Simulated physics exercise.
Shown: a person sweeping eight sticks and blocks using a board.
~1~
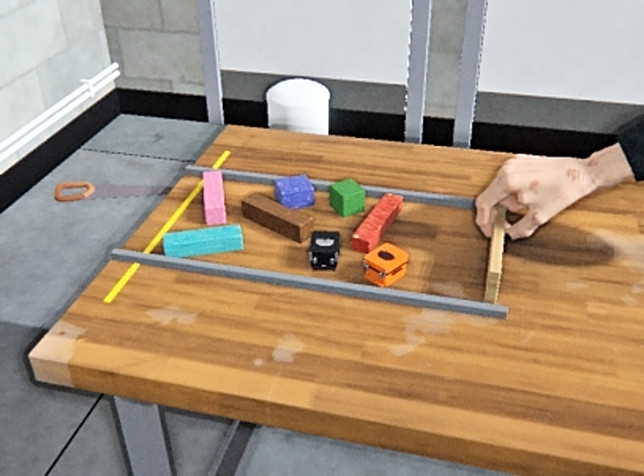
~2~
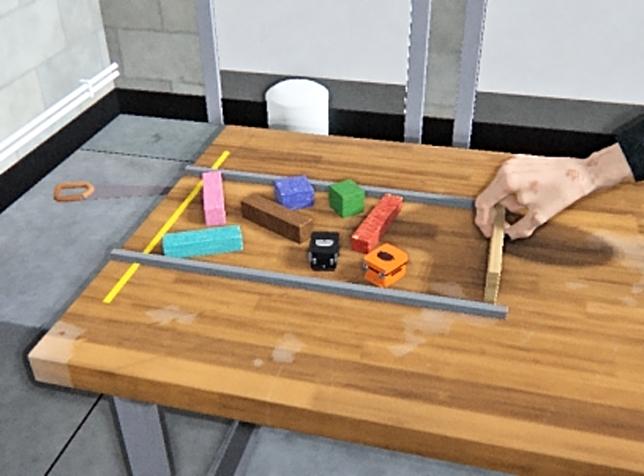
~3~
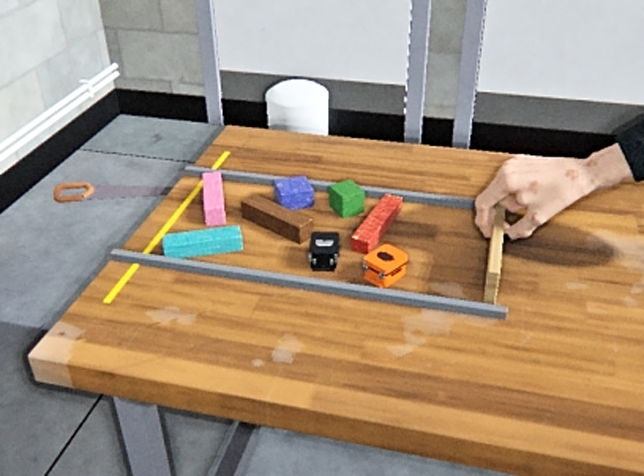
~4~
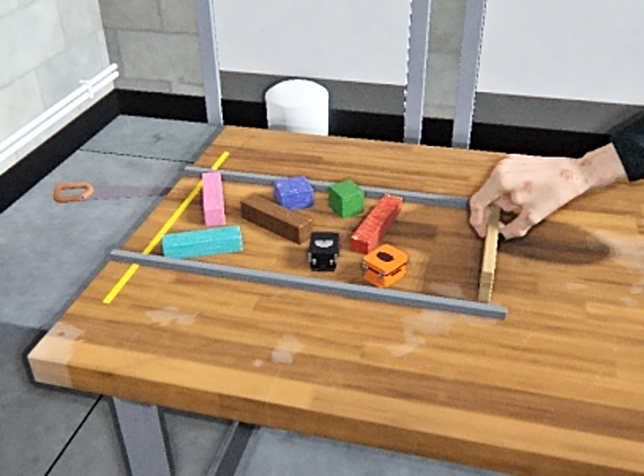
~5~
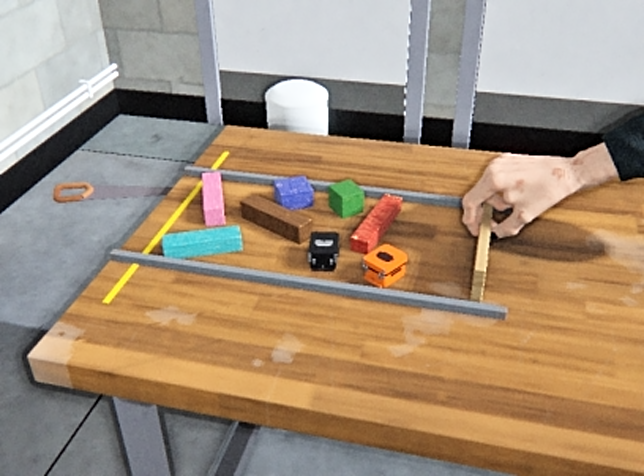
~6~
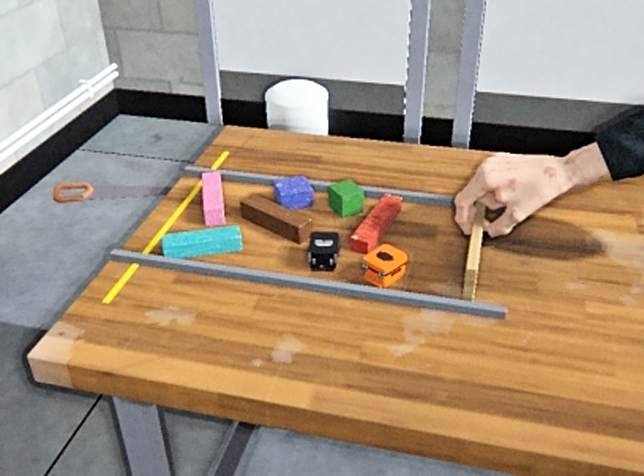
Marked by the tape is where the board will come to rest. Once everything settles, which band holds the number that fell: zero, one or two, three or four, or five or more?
It is in the band five or more.
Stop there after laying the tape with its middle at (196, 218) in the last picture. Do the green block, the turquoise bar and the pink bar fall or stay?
OK, so the green block stays where it is, the turquoise bar comes off, and the pink bar? It comes off.
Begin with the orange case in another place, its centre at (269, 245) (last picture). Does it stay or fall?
That orange case heads down.
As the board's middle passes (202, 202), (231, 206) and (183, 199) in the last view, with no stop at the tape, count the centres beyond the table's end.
First 3, then 0, then 4.
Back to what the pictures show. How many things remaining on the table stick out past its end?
Expected count: 0.
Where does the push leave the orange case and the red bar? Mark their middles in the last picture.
Final spots - orange case (134, 239), red bar (176, 198).
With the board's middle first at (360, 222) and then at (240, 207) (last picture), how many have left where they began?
By then 4, and later 8.
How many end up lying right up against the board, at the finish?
Contact count: 2.
Soon after, none off yet; pink bar at rest near (213, 198); turquoise bar at rest near (202, 243); brown bar at rest near (276, 218).
After that, none off yet; pink bar moving near (204, 198); turquoise bar moving near (193, 243); brown bar displaced a little near (242, 211).
And then, none off yet; pink bar displaced about its own width near (156, 201); turquoise bar displaced about its own width near (119, 239); brown bar displaced about its own width near (177, 201).
In the end, the number that fall off is five or more; gone, black case, green block, blue block, brown bar, turquoise bar and pink bar.
